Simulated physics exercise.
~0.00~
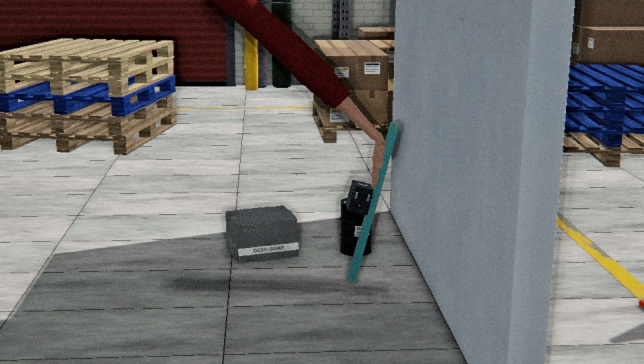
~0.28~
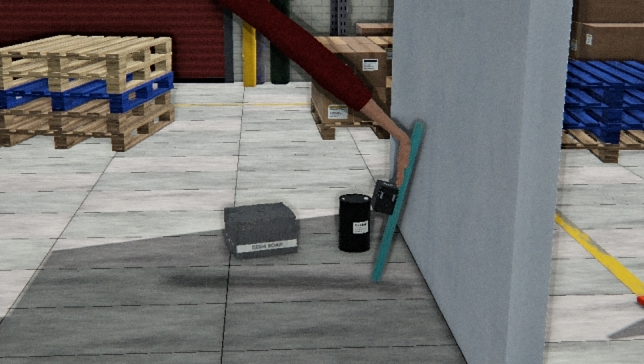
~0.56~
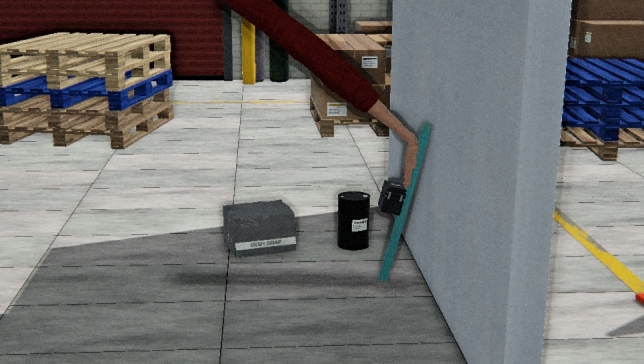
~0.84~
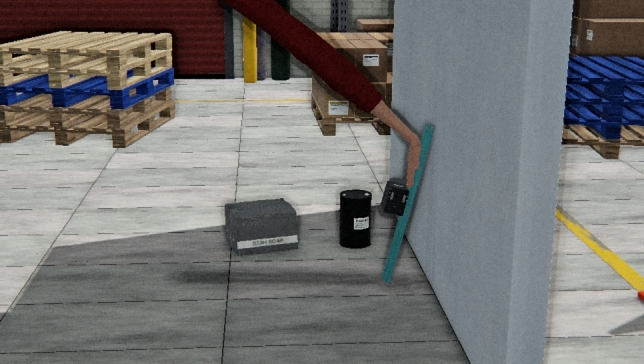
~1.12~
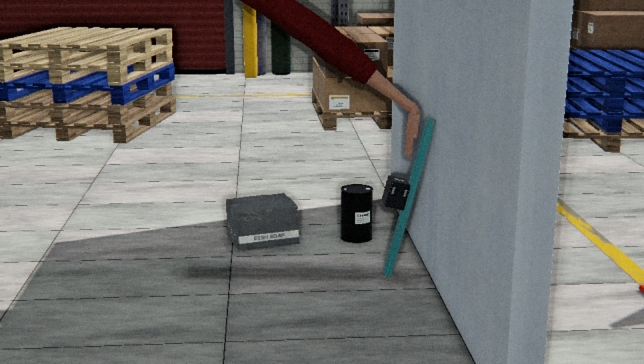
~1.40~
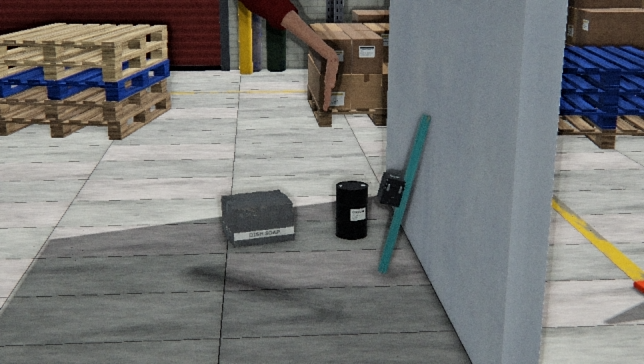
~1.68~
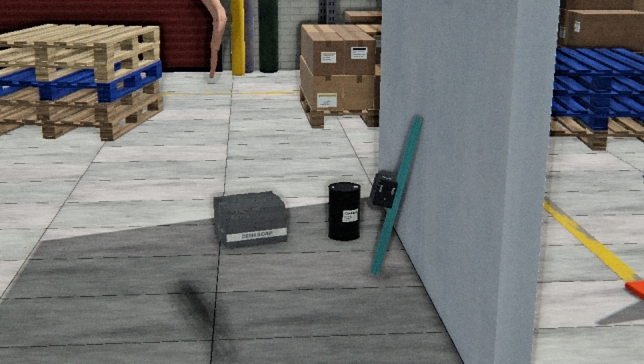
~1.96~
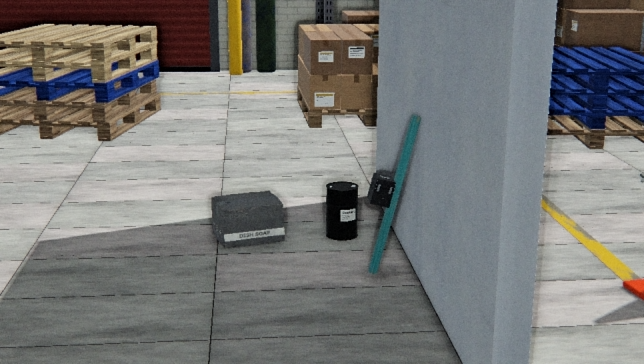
A turquoise pole was moved a little to the right by a hand and leant against a grey wall, beside a black canister and a grey box. The hand let go and drew back out of view, and the pole stayed leaning there.
